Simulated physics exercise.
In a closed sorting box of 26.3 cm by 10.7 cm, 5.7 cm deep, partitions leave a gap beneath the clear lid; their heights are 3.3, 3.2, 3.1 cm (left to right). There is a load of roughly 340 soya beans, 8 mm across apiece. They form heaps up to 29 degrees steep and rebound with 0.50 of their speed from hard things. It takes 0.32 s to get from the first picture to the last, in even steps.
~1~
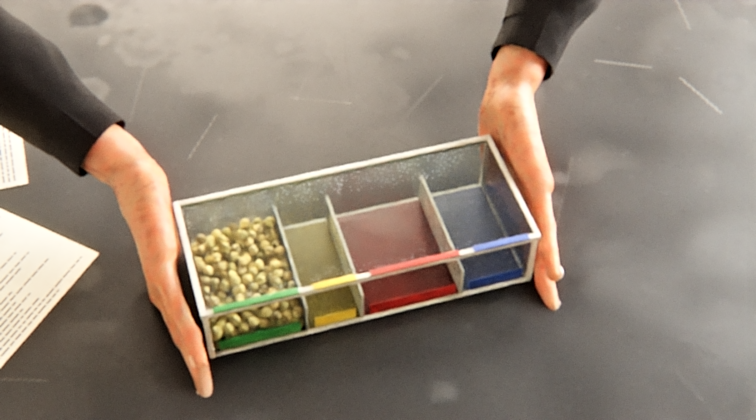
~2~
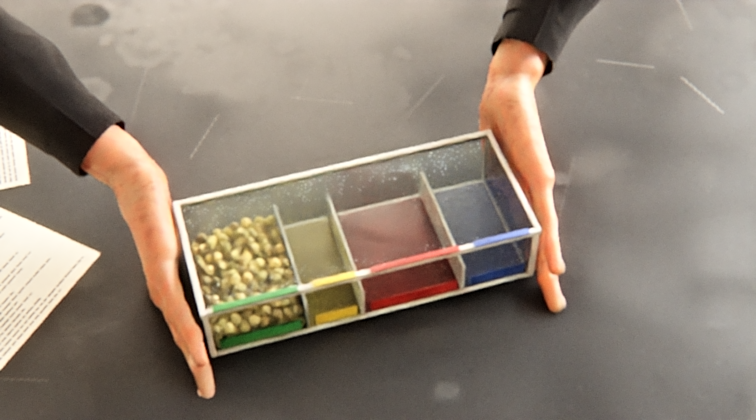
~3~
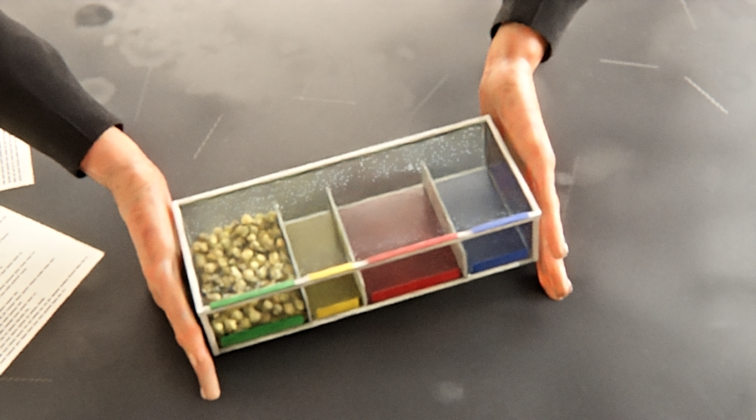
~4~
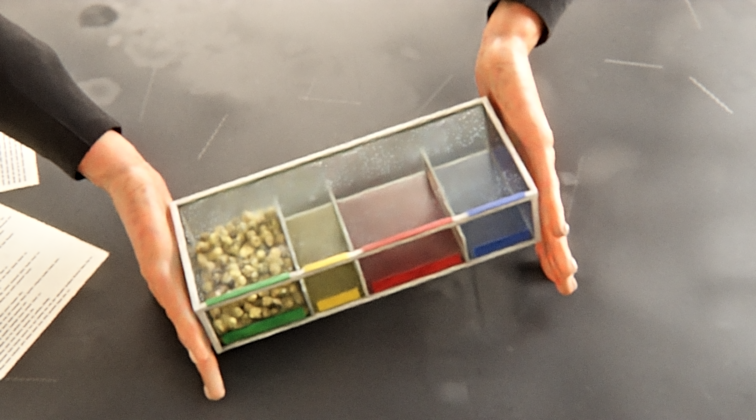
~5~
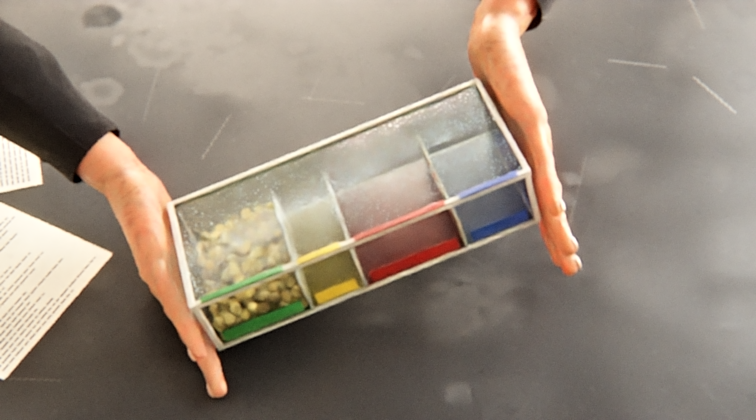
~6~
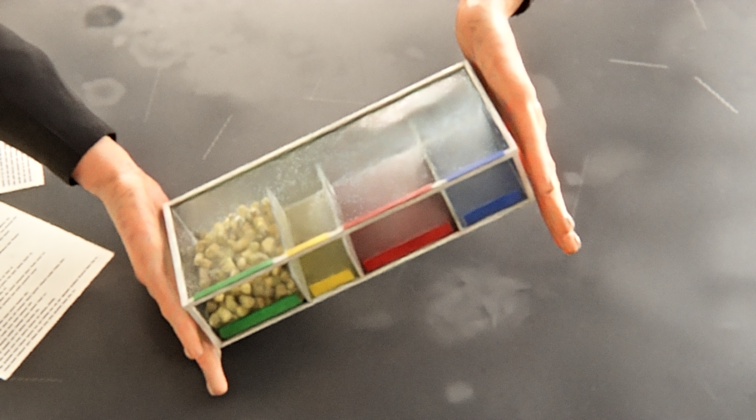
Two hands tilted a clear-lidded box with green, yellow, red and blue sections, slowly at first, raising its right end while the pale beans stayed in the green section at the left.
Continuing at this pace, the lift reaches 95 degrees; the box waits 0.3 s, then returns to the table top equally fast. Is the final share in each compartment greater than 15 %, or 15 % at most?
Red: 15 % at most, blue: 15 % at most, green: Greater than 15 %, yellow: 15 % at most.
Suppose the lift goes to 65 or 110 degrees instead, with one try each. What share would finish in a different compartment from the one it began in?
Some 0 and 0 per cent.
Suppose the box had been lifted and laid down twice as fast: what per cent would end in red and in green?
That gives red 0 percent and green 100 percent.
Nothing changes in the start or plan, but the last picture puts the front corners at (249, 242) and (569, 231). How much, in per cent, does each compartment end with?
You'd see red at 5 percent, blue at 85, green at 10 and yellow at 0 percent.
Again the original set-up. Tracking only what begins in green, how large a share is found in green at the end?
That compartment keeps close to 100 per cent of its own pieces.
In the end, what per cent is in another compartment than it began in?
0 %.
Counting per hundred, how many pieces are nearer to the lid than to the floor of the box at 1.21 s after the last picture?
Estimate: Near 40 per cent.
Then, 1.21 s after the last picture, tilt 95 degrees; green 100 %.
Then, 2.02 s after the last picture, tilt 47 degrees; green 100 %.
Then, 2.85 s after the last picture, tilt 0 degrees; green 100 %.
In the end, red 0 %, blue 0 %, green 100 %, yellow 0 %.
